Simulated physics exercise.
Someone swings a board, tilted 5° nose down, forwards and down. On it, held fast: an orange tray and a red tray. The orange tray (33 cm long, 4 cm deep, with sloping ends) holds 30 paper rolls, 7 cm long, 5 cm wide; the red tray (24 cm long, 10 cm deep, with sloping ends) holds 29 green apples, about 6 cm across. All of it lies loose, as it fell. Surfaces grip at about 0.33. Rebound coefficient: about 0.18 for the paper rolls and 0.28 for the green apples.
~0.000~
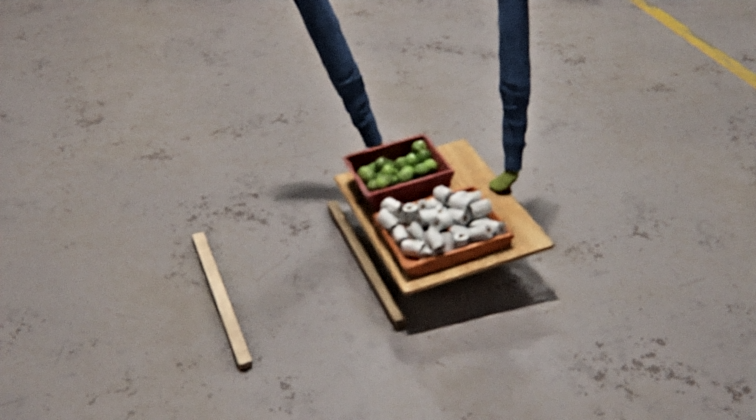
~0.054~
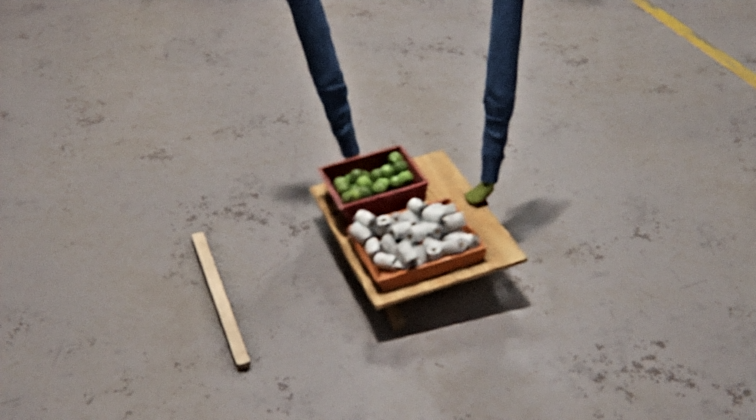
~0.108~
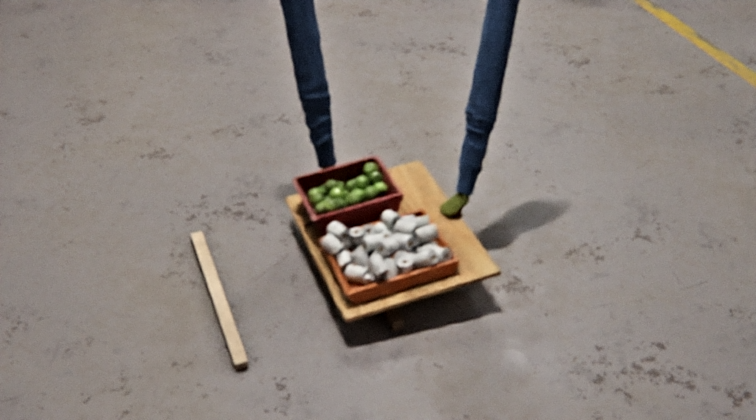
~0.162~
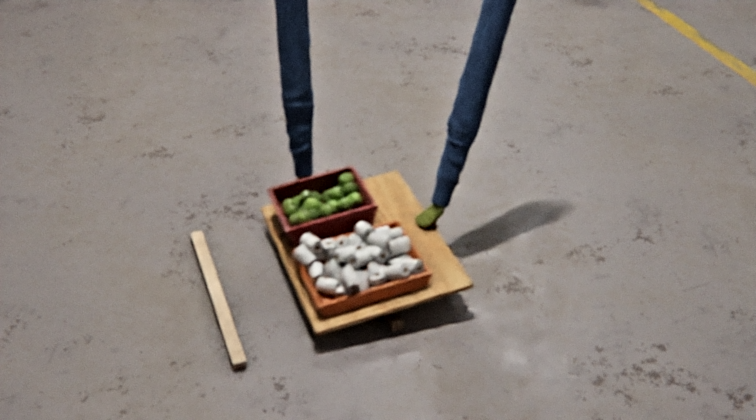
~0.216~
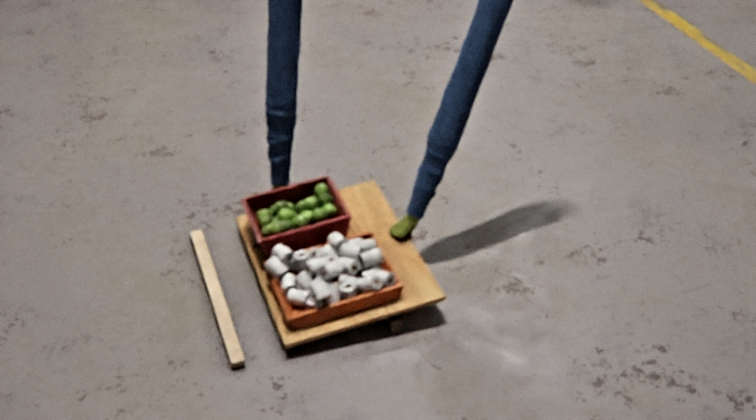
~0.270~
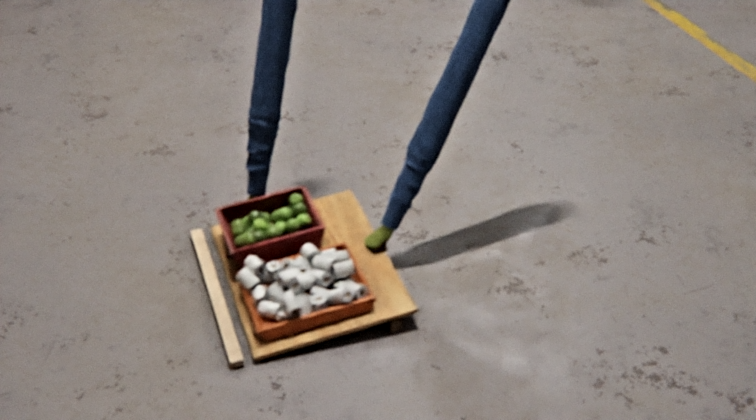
A tilted board carrying trays of green apples and white rolls swings left and down.
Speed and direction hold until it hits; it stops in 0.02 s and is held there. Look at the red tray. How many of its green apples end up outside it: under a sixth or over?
Under a sixth of the green apples leave the red tray.
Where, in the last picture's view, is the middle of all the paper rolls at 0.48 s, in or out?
Around (269, 296).
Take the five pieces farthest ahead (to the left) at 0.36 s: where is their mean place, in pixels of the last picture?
Near (231, 282).
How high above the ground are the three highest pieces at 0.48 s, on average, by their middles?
Roughly 18 cm.
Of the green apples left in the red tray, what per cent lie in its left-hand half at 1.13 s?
Some 60 per cent.
After 0.28 s, the board stops.
After 0.36 s, 2 of 30 out of the orange tray and 0 of 29 out of the red tray.
After 0.48 s, 4 of 30 out of the orange tray and 1 of 29 out of the red tray.
After 0.70 s, 8 of 30 out of the orange tray and 1 of 29 out of the red tray.
Outcome (at 1.13 s), 8 of 30 out of the orange tray and 1 of 29 out of the red tray. Asked share, 1 of 29, 3 per cent.
